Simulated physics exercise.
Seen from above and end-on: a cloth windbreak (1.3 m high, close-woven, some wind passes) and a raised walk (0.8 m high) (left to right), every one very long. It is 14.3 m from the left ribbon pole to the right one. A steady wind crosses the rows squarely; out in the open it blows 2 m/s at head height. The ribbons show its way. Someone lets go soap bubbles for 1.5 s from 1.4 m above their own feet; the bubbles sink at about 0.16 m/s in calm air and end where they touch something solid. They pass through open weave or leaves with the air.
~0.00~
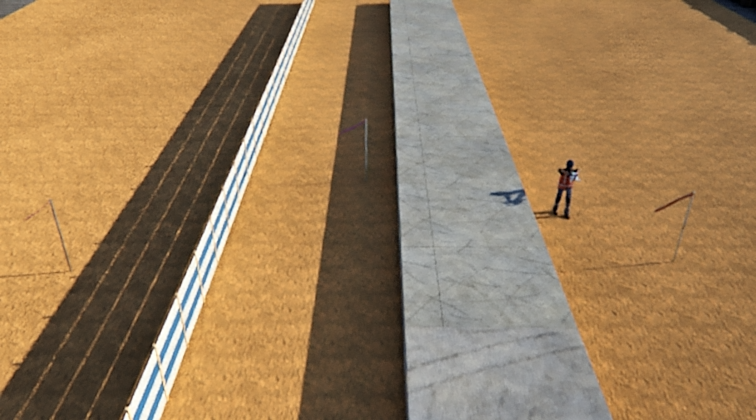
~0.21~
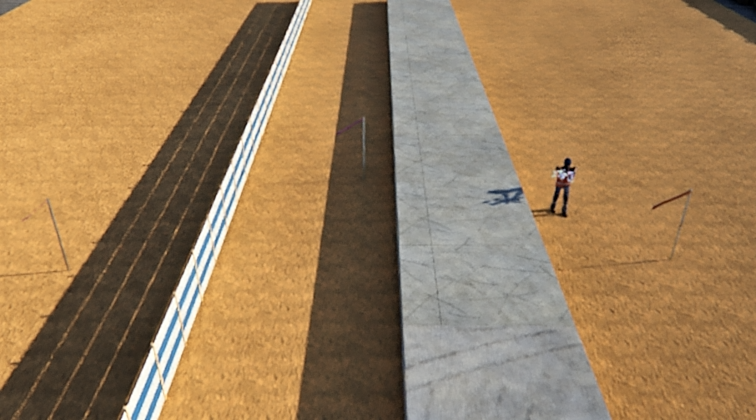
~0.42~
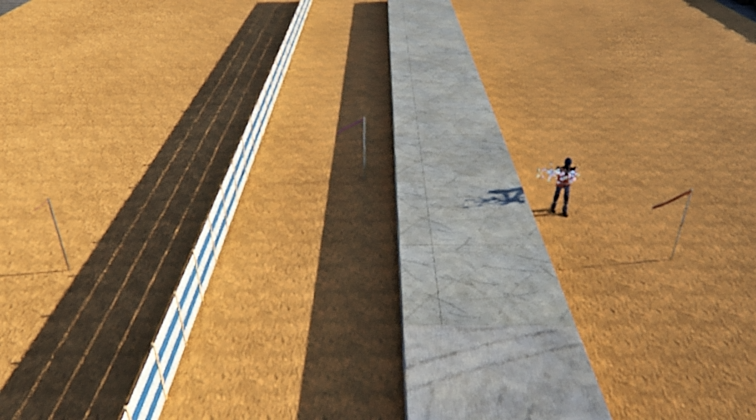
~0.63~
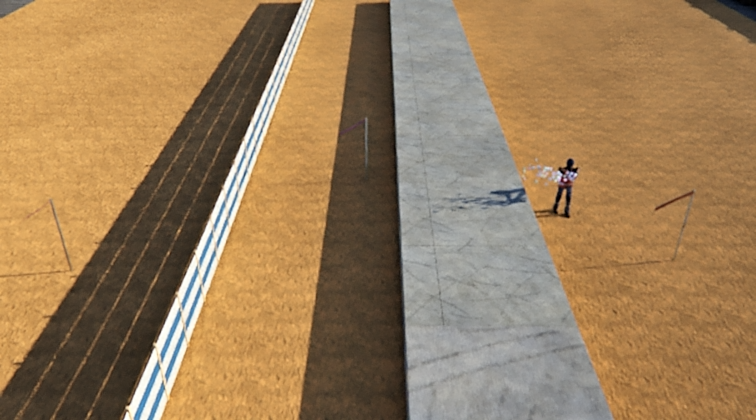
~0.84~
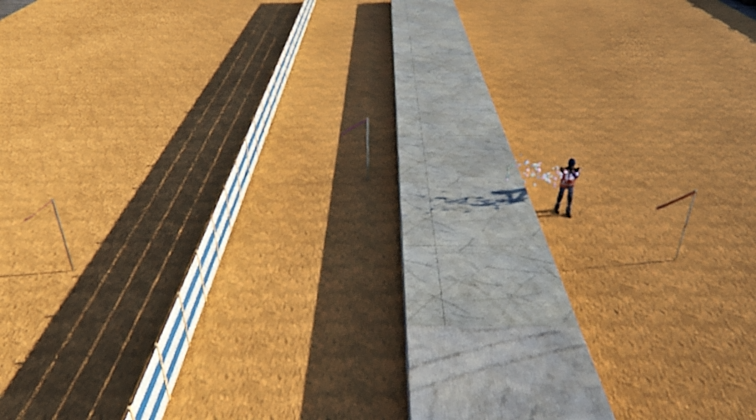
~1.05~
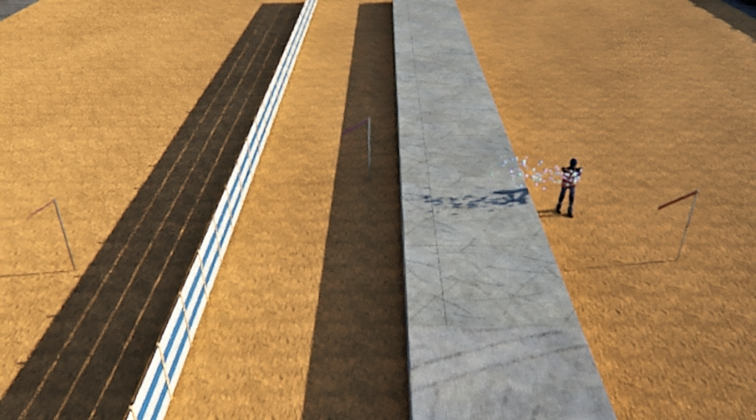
The clip opens on sandy ground seen from above, with a long white-and-blue windbreak, a raised grey walk and a person standing to its right. A few pale bubbles appear by the person, then spread leftward in a lengthening trail to the walk's edge, their shadows stretching across its surface.
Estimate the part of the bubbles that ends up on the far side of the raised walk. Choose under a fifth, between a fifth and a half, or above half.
It is over half that ends up on the far side.
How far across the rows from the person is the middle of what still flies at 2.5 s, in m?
Roughly 3.0 m.
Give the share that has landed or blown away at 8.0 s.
Near 25 %.
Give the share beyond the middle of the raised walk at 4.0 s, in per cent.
Near 95 %.
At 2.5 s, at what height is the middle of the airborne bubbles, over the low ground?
About 1.4 m.
After 2.5 s, 98 % is in the air or yet to come; 63 % is beyond the raised walk; the middle of what still flies is 1.5 m above the low ground, near (450, 173).
After 4.0 s, 88 % is in the air or yet to come; 97 % is beyond the raised walk; the middle of what still flies is 1.5 m above the low ground, near (350, 173).
After 8.0 s, 75 % is in the air or yet to come; 97 % is beyond the raised walk; the middle of what still flies is 1.2 m above the low ground, near (122, 181).
After 20.0 s, 23 % is in the air or yet to come; 97 % is beyond the raised walk.
After 45.0 s, 0 % is in the air or yet to come; 97 % is beyond the raised walk.
